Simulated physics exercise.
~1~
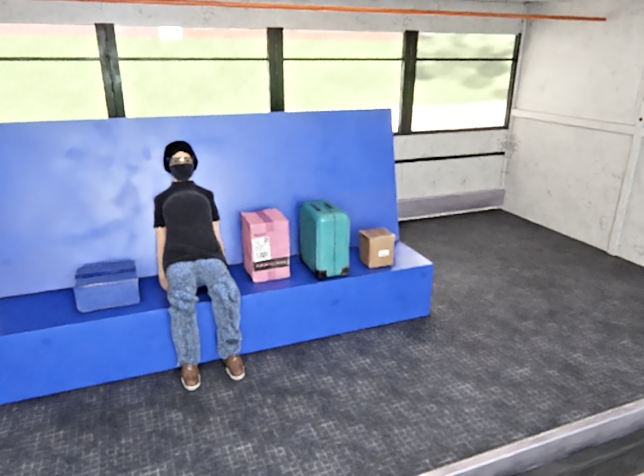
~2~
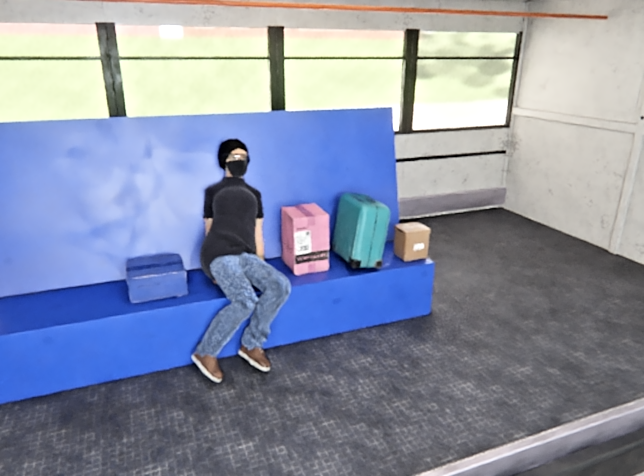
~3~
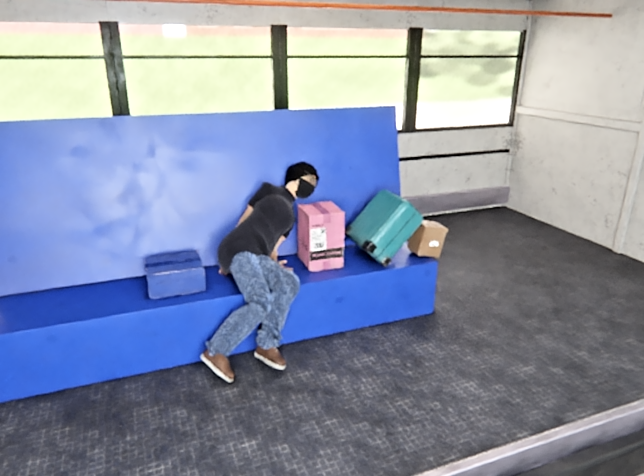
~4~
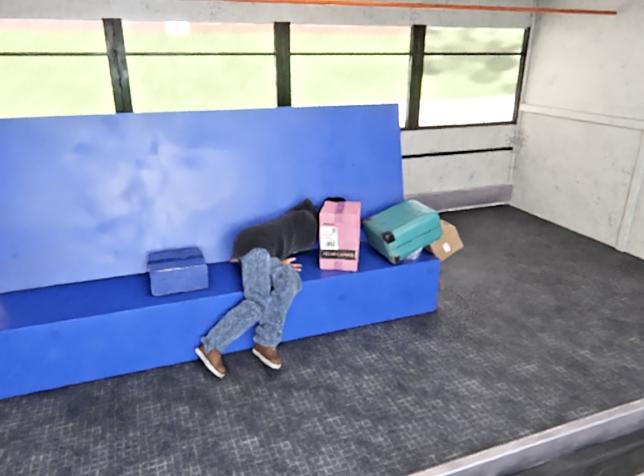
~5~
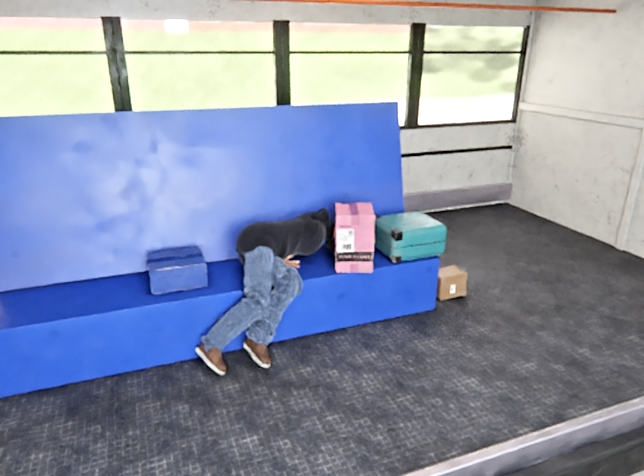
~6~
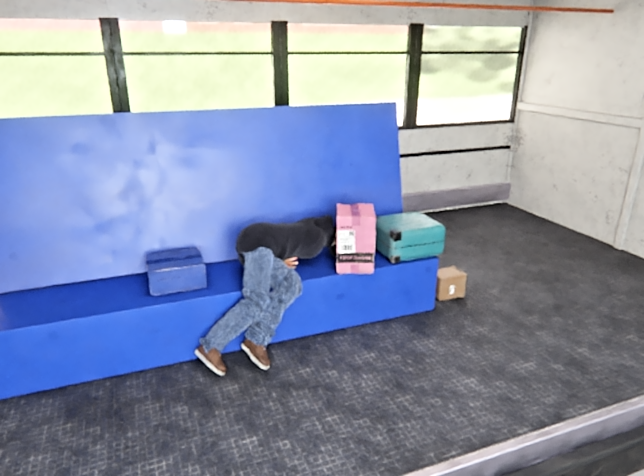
On a metro car's long blue seat, a masked sleeper and the bags slid right, and the sleeper slumped sideways behind the pink pack as the teal case toppled onto its side and stayed on, while the brown box dropped to the floor.
